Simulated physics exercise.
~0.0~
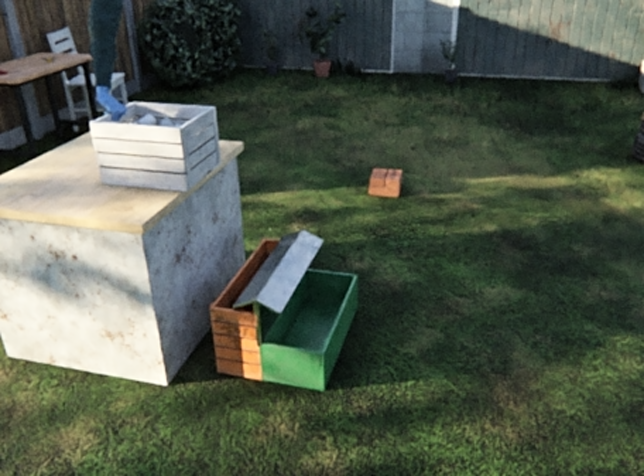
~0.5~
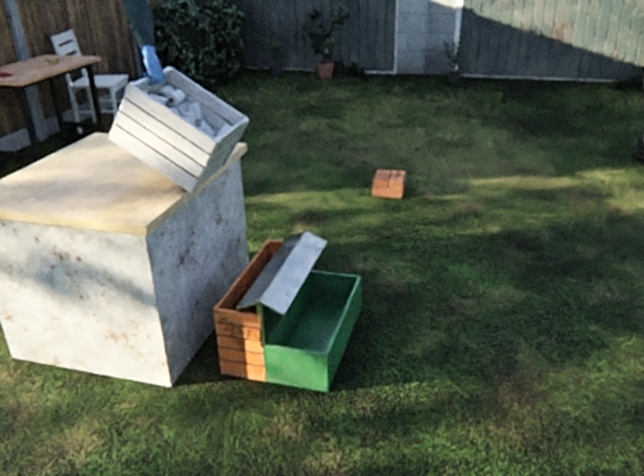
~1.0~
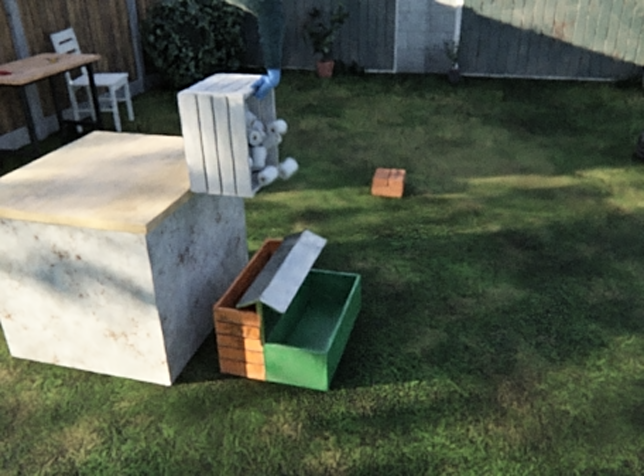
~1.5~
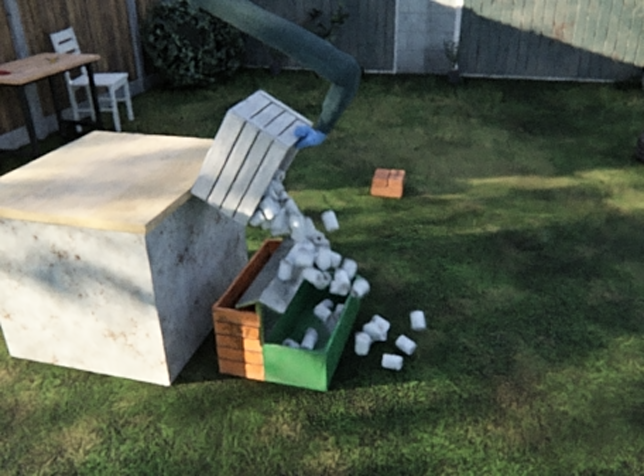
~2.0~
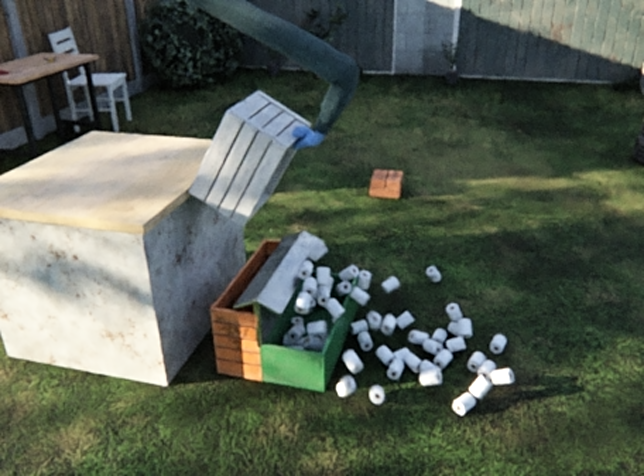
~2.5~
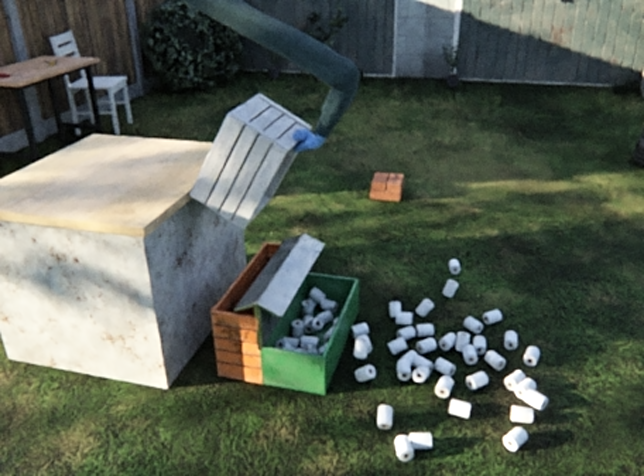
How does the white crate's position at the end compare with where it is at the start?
At the start it sits upright on top of the bench near the right edge. By the end it is farther right and slightly lower, held tipped past its side over the bench's edge with its open top facing down toward the right.
